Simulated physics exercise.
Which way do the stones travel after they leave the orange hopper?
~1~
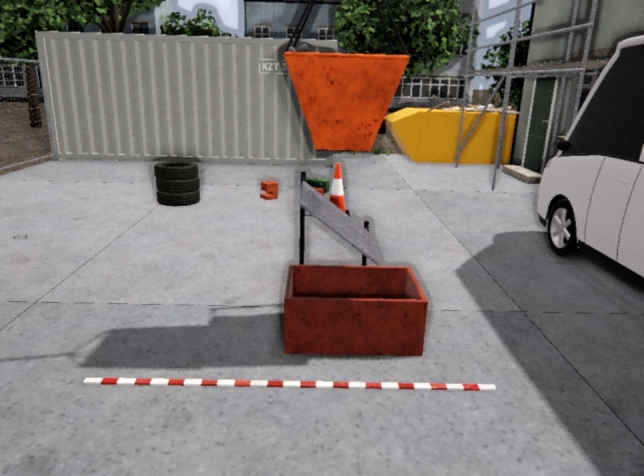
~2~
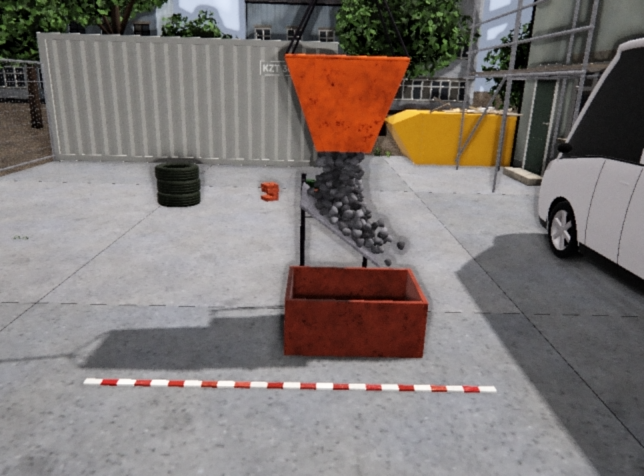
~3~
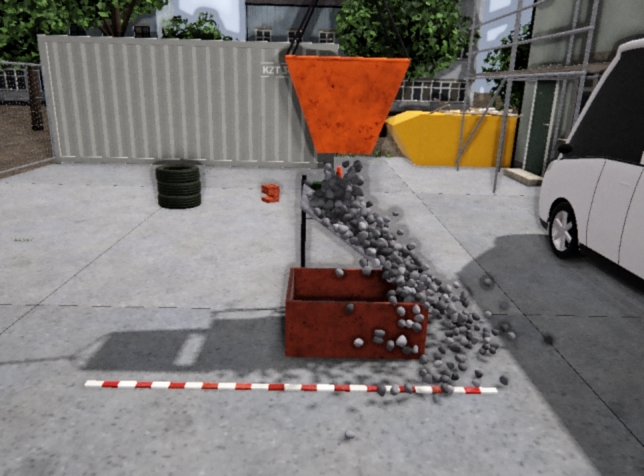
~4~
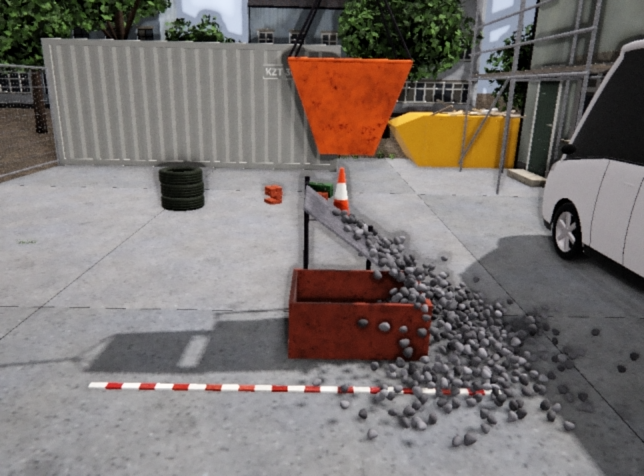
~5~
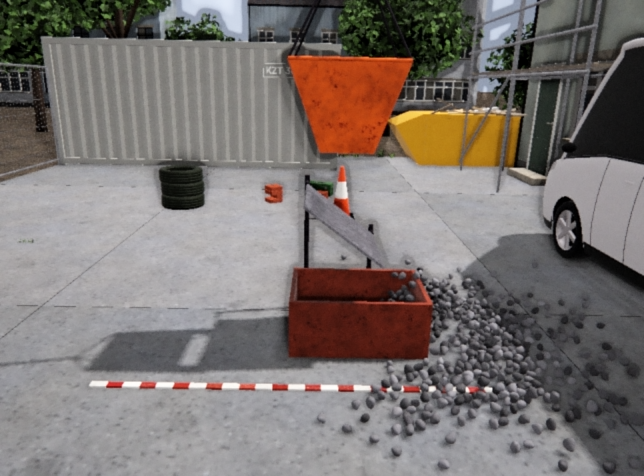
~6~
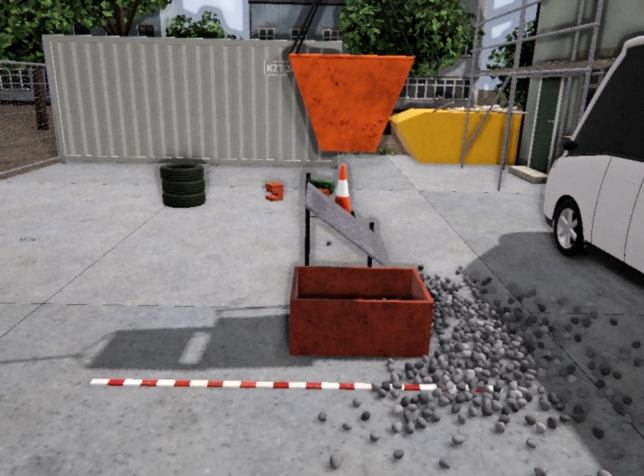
The stones move down, dropping onto the sloping steel and on toward the bin and the ground.
In a paved yard, grey rounded stones drop from a hanging orange hopper onto a fixed sloping steel plate and slide down toward a red bin. Many spill past it and scatter over the ground, leaving the hopper and plate clear and a spread of stones on the bin's right.
